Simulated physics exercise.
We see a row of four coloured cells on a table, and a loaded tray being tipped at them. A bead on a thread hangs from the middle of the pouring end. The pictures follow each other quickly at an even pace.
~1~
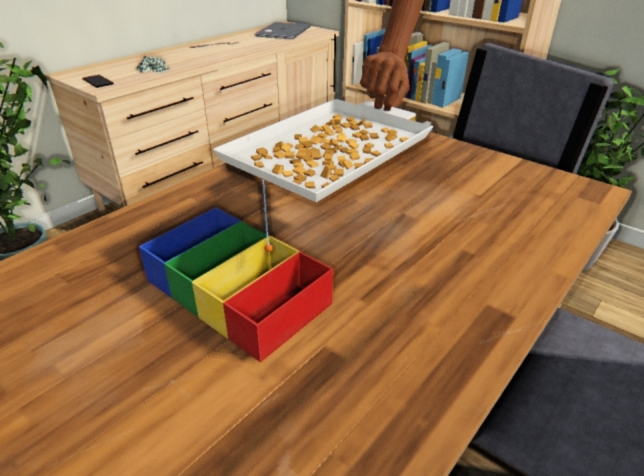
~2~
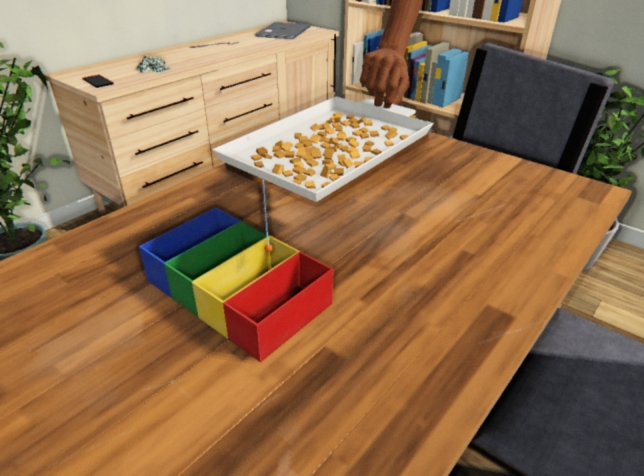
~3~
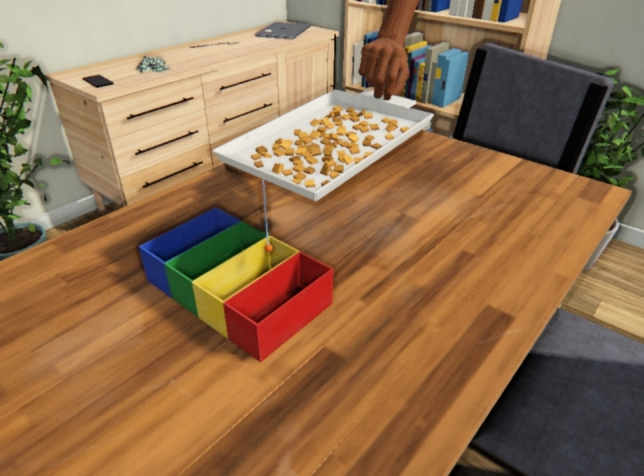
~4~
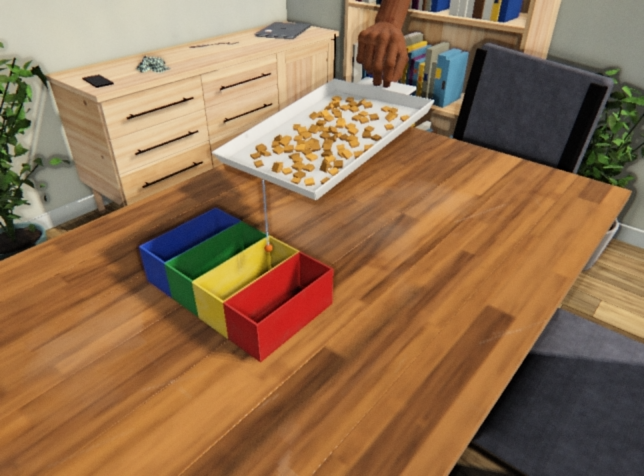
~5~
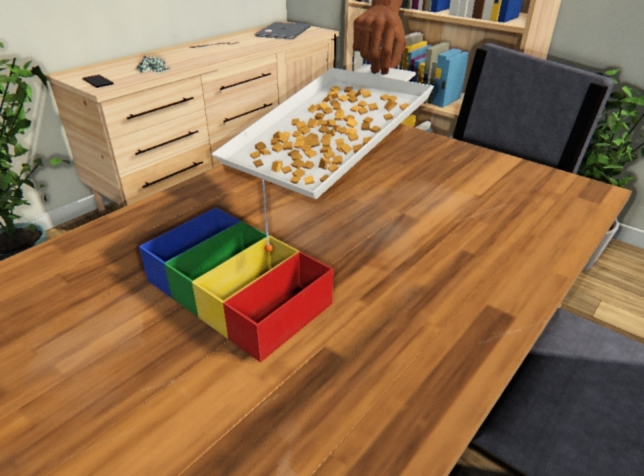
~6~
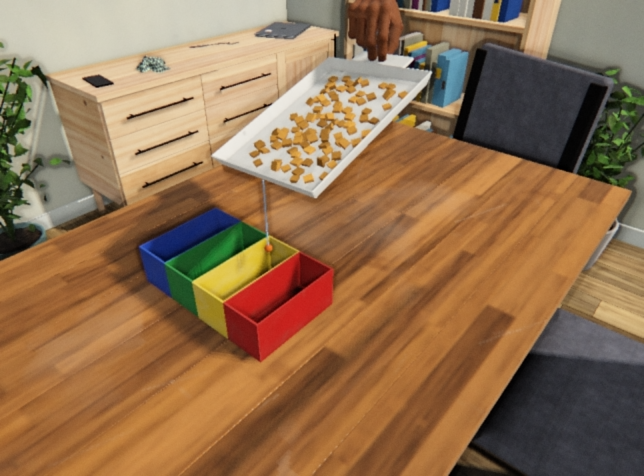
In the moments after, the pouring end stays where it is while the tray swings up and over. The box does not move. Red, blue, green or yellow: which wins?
The green one ends fullest.
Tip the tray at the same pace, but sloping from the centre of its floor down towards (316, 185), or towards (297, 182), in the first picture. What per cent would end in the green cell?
The first gives 0 %, the second 0 %.
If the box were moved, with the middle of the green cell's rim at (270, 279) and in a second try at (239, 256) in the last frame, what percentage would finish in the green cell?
In turn 20 and 40 in a hundred.
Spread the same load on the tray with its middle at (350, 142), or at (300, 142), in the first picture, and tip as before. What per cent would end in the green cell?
About 40 and 70 per cent.
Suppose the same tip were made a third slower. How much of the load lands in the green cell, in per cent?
Near 40 %.
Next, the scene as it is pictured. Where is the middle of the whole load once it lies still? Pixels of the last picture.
Near (228, 287).
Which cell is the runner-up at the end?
Second comes the yellow one.
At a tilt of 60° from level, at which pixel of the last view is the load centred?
At about (255, 154).
Soon, tray tipped steeply; all on the tray.
A while on, tray tipped right over; about a third on the tray; about a quarter in the green cell; a small part in the yellow cell; a stray few in the red cell; a stray few in the blue cell; a small part falling or outside the box.
Towards the end, tray tipped past a quarter turn; about half in the green cell; about a third in the yellow cell; a small part in the red cell; a small part in the blue cell.
Finally, tray tipped past a quarter turn; about half in the green cell; about a third in the yellow cell; a small part in the red cell; a small part in the blue cell.
